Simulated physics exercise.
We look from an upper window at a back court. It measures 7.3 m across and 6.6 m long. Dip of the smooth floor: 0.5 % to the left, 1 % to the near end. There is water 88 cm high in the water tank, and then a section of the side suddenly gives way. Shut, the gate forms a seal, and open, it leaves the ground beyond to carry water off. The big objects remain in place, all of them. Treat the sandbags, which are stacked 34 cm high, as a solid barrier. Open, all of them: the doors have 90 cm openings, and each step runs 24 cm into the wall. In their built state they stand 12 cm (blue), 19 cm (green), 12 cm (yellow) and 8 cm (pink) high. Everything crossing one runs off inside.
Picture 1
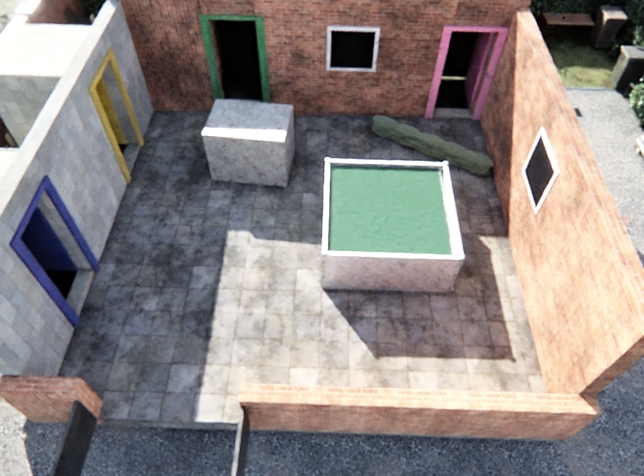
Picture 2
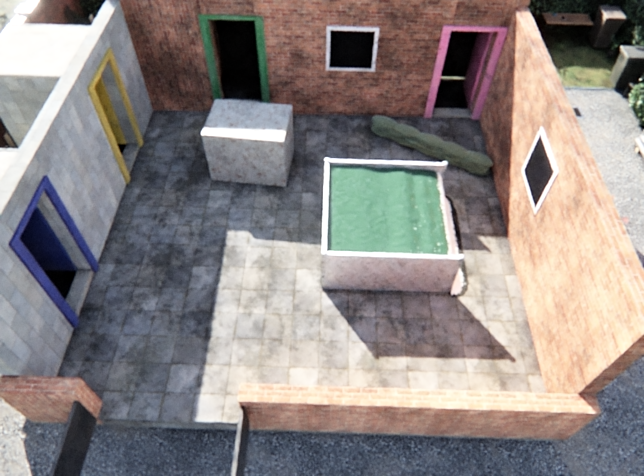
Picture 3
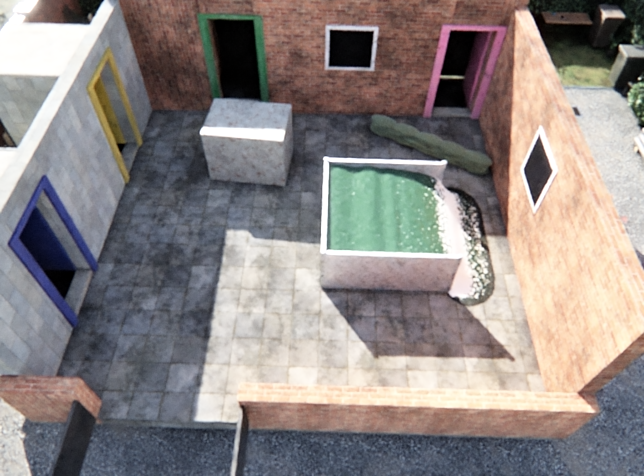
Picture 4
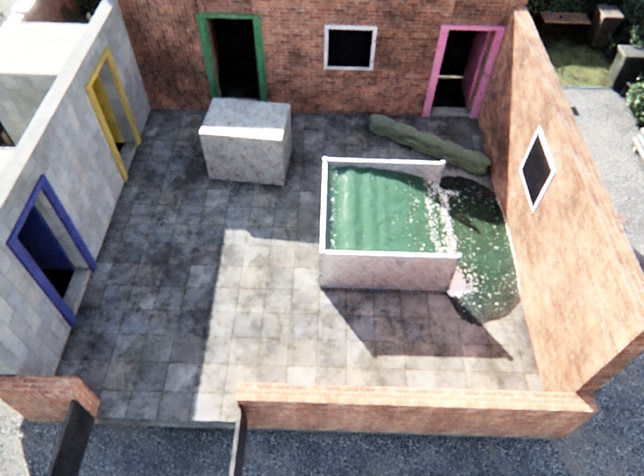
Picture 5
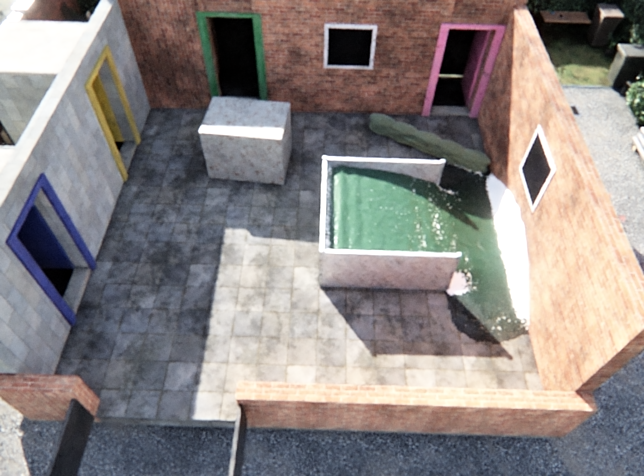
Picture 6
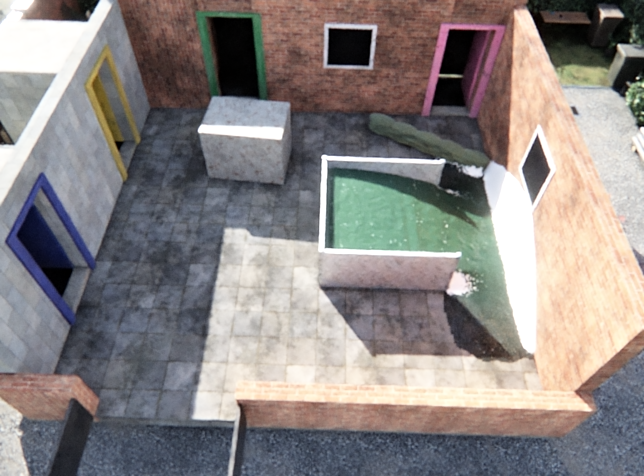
A square tank of green water stands right of centre in a paved, walled courtyard, seen from above by a camera that stays still. A pale block sits to its left, with blue and yellow doorways on the left wall, green and pink ones at the back, and a greenish sandbag row behind. Water breaks through the tank's right side, foams, and spreads across the paving along the right wall.
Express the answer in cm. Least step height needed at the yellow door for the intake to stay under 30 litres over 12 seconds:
6.5 cm or so.
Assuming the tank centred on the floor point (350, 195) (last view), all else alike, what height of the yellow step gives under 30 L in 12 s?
At least some 10.0 centimetres tall.
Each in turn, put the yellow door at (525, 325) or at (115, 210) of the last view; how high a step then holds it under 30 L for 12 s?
Roughly 26 cm for the first and 10.5 cm for the second.
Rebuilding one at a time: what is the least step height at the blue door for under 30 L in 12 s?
At the blue door you'd want roughly 13.5 cm.
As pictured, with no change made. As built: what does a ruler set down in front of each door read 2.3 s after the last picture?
Depths in cm: Blue 0, green 4, yellow 0, pink 13.
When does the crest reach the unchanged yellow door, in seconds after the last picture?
Some 6.5 s, more or less.
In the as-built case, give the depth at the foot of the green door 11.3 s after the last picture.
Some 6.0 centimetres.
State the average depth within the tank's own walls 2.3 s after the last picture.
About 22 centimetres.
Then, 0.7 s after the last picture water covers 15 % of the floor, deepest (66 cm) near (486, 172); it has not reached the yellow door.
Then, 2.3 s after the last picture water covers 55 % of the floor, deepest (39 cm) near (527, 400); it has not reached the yellow door.
Then, 11.3 s after the last picture water covers 95 % of the floor, deepest (14 cm) near (46, 397); 8 cm at the yellow door, 1 litre in over its 12 cm step.
At the yellow door as built, the water peaked near 11 cm, 6.7 s after the last picture.
Run again over the same 12 s with other heights there, 47 litres in over 5.5 cm, 19 litres over 7.5 cm. The limit of 30 litres is kept from about 6.5 cm up.
